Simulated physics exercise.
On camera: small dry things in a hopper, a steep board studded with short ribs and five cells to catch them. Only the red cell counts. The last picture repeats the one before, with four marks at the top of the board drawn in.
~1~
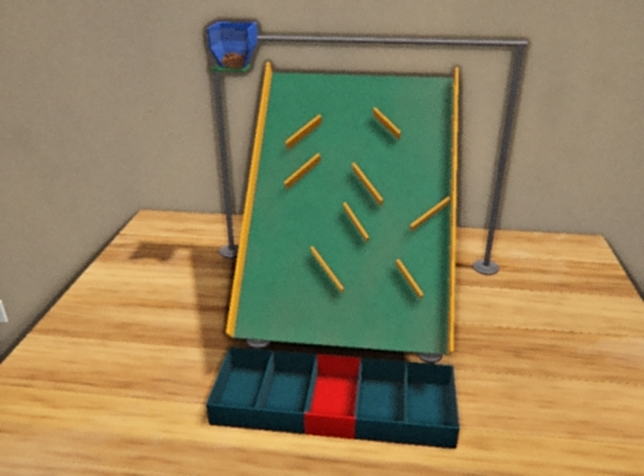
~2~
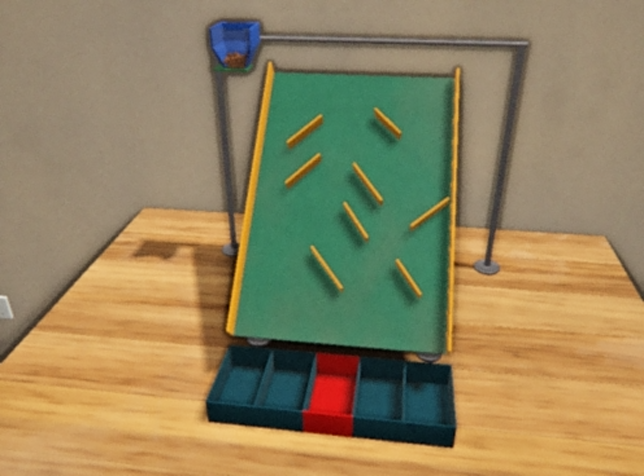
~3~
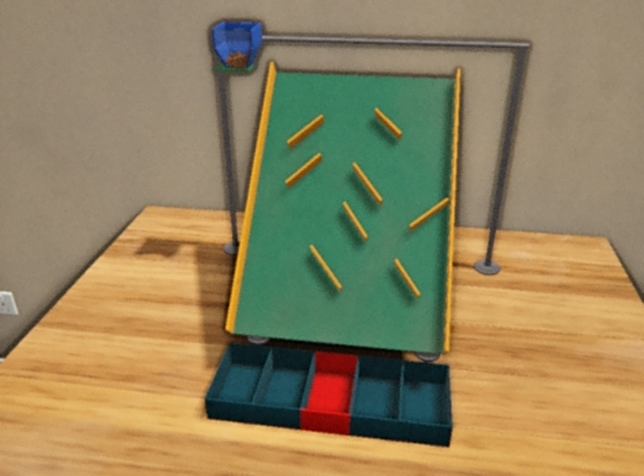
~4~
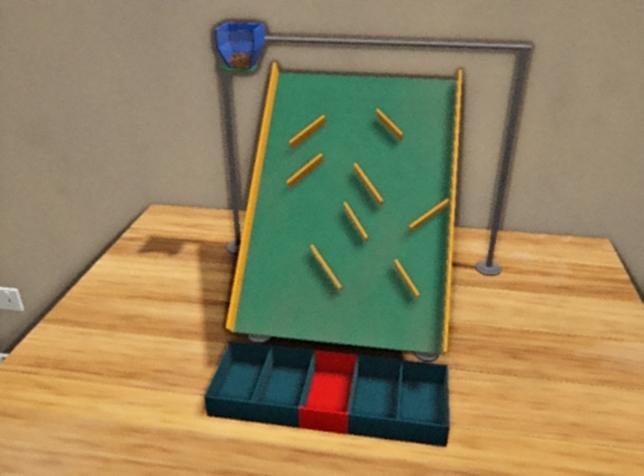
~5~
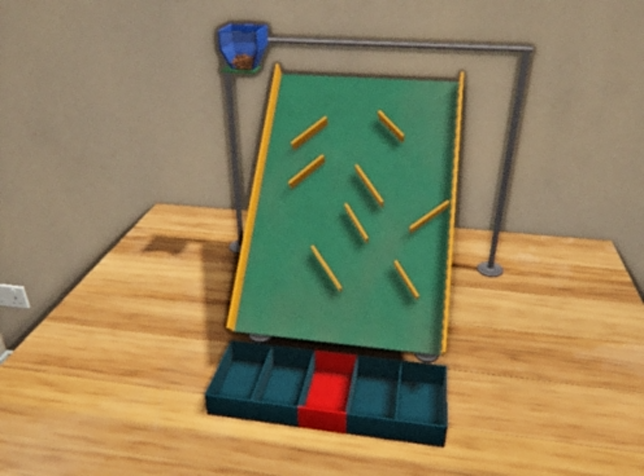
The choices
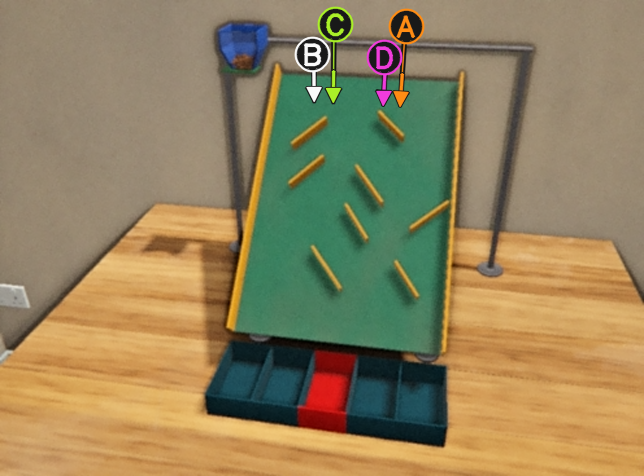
A green sloped board with orange ribs stands above five cells while the view shifts slightly.
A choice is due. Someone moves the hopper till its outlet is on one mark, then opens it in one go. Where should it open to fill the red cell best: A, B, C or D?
Mark A.
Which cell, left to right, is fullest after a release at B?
The first.
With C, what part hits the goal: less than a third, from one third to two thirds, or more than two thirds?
Mark C gives less than a third.
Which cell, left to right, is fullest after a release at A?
It is the third one.
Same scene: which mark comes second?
D it is.
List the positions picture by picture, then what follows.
The first picture shows hopper (235, 58), cereal balls, door shut.
The second picture shows ribs (287, 142) to (321, 115), (375, 108) to (400, 133), (286, 183) to (320, 154).
The third picture shows ribs (354, 163) to (381, 200), (344, 202) to (366, 237), (410, 226) to (448, 199).
The fourth picture shows ribs (312, 245) to (340, 287), (395, 260) to (418, 295).
The fifth picture shows red cell (322, 419), number 3 of 5 from the left.
On the marked copy, mark A meets the board at (400, 101); mark B meets the board at (314, 96); mark C meets the board at (333, 97); mark D meets the board at (383, 100).
With A, roughly two thirds in the red cell, roughly a quarter in other cells, just a few held on the board, about a tenth outside the box.
With B, not one piece in the red cell, almost all in other cells, about a tenth outside the box.
With C, just a few in the red cell, almost all in other cells, just a few held on the board, just a few outside the box.
With D, roughly a quarter in the red cell, roughly two thirds in other cells, just a few outside the box.
